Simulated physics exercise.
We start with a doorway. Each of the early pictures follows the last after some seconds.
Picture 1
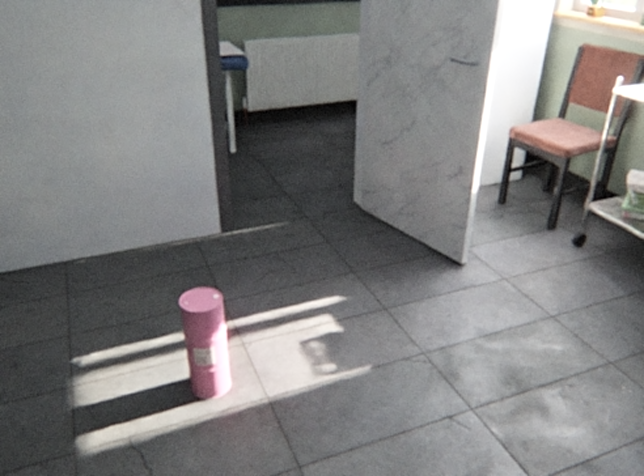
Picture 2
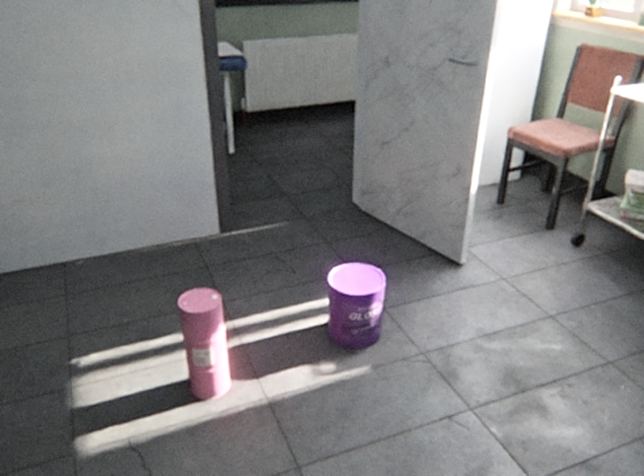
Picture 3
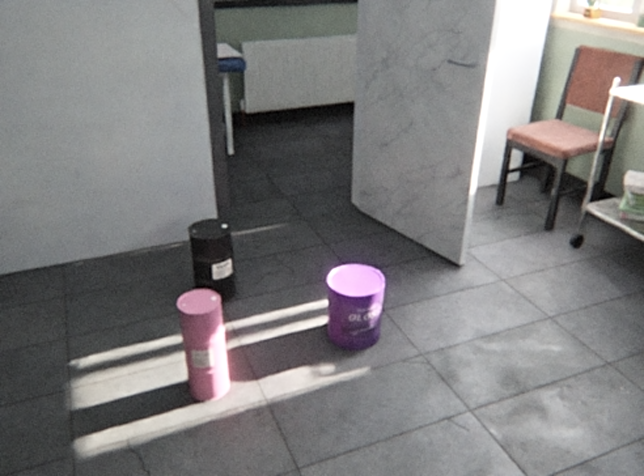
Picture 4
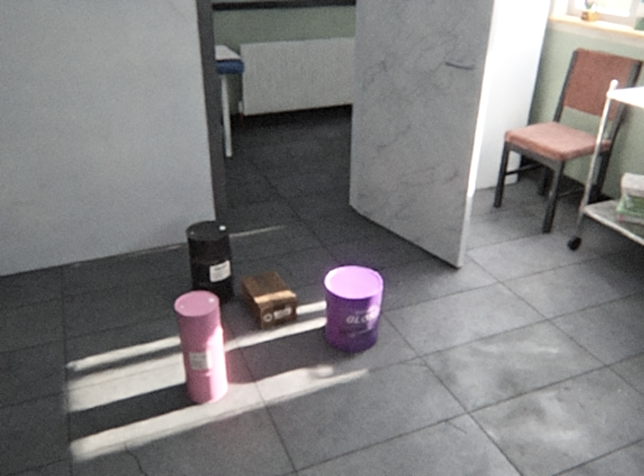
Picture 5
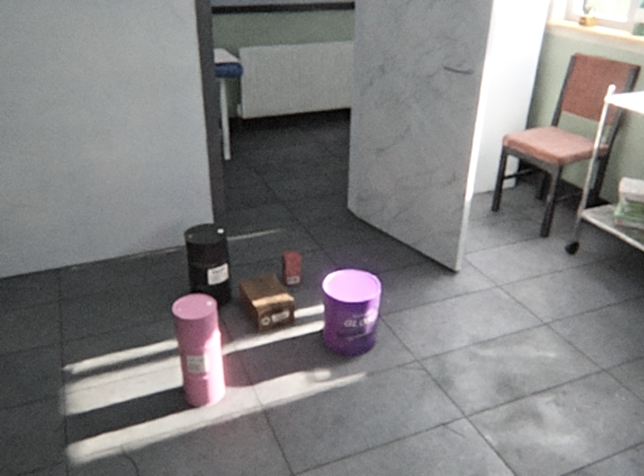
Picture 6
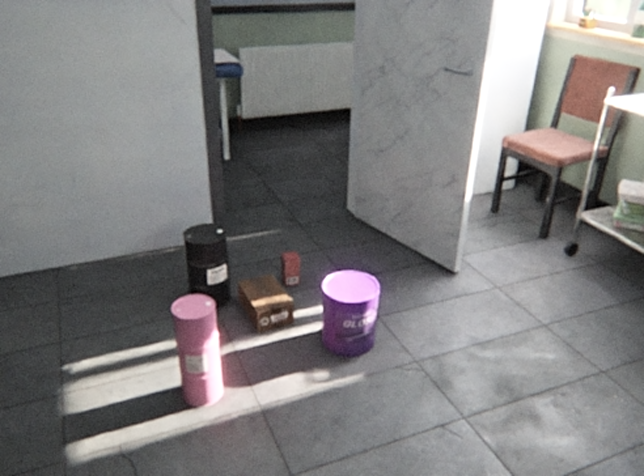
The camera drifts very slightly while nothing else visibly moves, looking down from standing height at a grey tiled floor before a wide-open, marbled white door. A pink canister stands in bands of sunlight, then a purple pail appears to its right, a black canister behind it, a brown parcel between them, and a small red carton farther back. The door, radiator beyond and reddish chair at right stay still.
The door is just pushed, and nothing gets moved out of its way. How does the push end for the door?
The door ends up shut.
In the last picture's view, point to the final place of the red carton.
Near (281, 269).
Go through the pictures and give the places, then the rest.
Door wide open and still; pink canister (206, 344), in the first picture.
Door wide open and still; purple pail (355, 306), in the second picture.
Door wide open and still; pink canister (204, 346); black canister (213, 261), in the third picture.
Door wide open and still; purple pail (353, 309); brown parcel (269, 298), in the fourth picture.
Door wide open and still; pink canister (200, 351); black canister (209, 266), in the fifth picture.
Door wide open and still; red carton (290, 269); purple pail (349, 314), in the sixth picture.
Then, 1.50 s after the last picture, door 68° open.
Then, 2.30 s after the last picture, door 37° open; red carton slid a little near (281, 269).
At rest, door 0° open; all 5 in place. Seen from the same camera at the end, red carton near (281, 269).
